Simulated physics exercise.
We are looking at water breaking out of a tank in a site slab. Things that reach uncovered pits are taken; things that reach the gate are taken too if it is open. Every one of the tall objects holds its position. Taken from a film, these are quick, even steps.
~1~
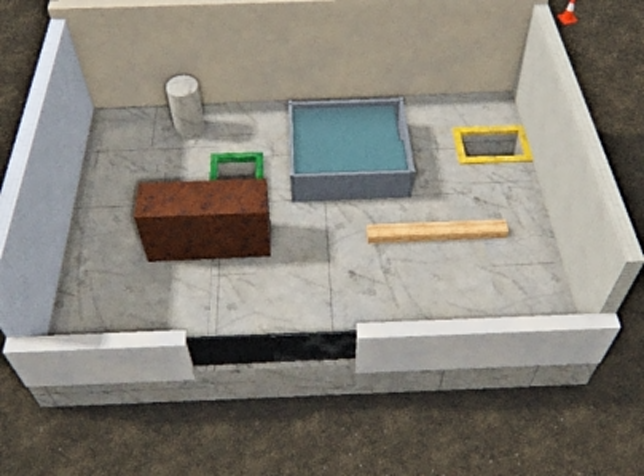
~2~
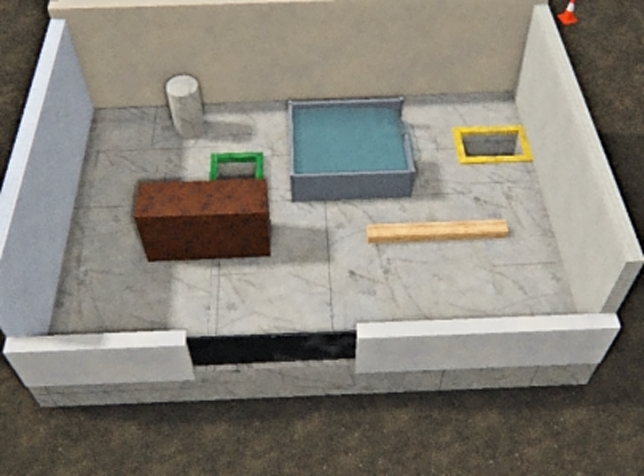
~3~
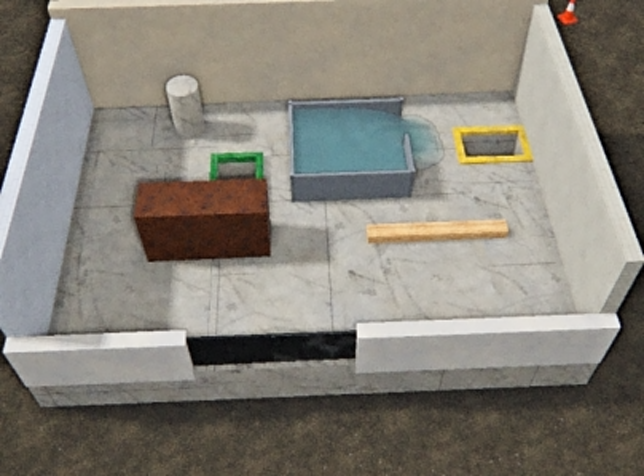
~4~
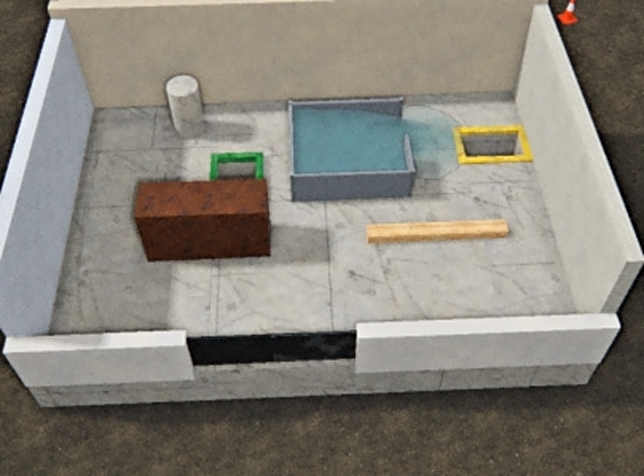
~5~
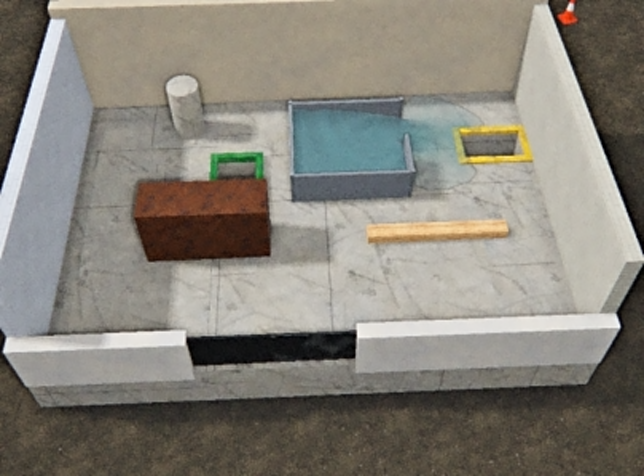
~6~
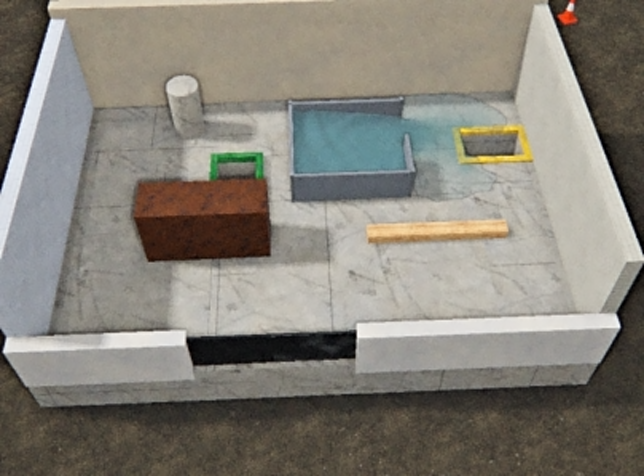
Blue-green water breaks out through the right side of a grey open tank near the back of a pale, walled slab, seen from above by a still camera. A rusty brown block, a green-framed pit and a pale cylinder stand left, with a timber beam and a yellow-framed pit right. The water fans across the floor in a thin, spreading sheet toward the yellow frame.
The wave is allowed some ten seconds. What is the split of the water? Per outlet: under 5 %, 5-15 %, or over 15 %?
Outlets: Gate - under 5 %; yellow pit - over 15 %; green pit - under 5 %.
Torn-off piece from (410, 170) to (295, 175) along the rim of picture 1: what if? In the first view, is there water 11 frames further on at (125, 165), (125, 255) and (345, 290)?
Unsoaked, then unsoaked, then soaked.
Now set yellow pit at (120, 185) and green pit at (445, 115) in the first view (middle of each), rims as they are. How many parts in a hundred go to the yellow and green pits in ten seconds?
I reckon yellow ends up with 0 percent and green with 20 percent.
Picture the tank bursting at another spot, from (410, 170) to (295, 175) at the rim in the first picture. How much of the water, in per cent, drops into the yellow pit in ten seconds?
Share to the yellow pit: 4 in a hundred.
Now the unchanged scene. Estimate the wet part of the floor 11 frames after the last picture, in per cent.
About 15 in a hundred.
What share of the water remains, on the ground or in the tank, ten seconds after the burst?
Near 54 percent, give or take.
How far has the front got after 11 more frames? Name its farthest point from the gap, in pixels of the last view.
About at (555, 270).
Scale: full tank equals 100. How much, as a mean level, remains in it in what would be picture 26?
My reading is 44 %.
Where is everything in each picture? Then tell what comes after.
In the first frame, still water in the open tank at (349, 139).
In the second frame, water pours out at (400, 136) and has run to a hidden place.
In the third frame, water pours out at (400, 137) and has run to (436, 160).
In the fourth frame, water pours out at (400, 137) and has run to (455, 124).
In the fifth frame, water pours out at (400, 137) and has run to (477, 123).
In the sixth frame, the front is at (498, 115), out from the gap at (400, 136).
A moment on, water covers 10 % of the floor; the gate 0 %, the yellow pit 6 %, the green pit 0 %.
Next, water covers 15 % of the floor; the gate 0 %, the yellow pit 14 %, the green pit 0 %.
Then, water covers 20 % of the floor; the gate 0 %, the yellow pit 26 %, the green pit 0 %.
Later, water covers 30 % of the floor; the gate 0 %, the yellow pit 39 %, the green pit 0 %.
In the end, water covers 50 % of the floor; the gate 0 %, the yellow pit 45 %, the green pit 0 %.
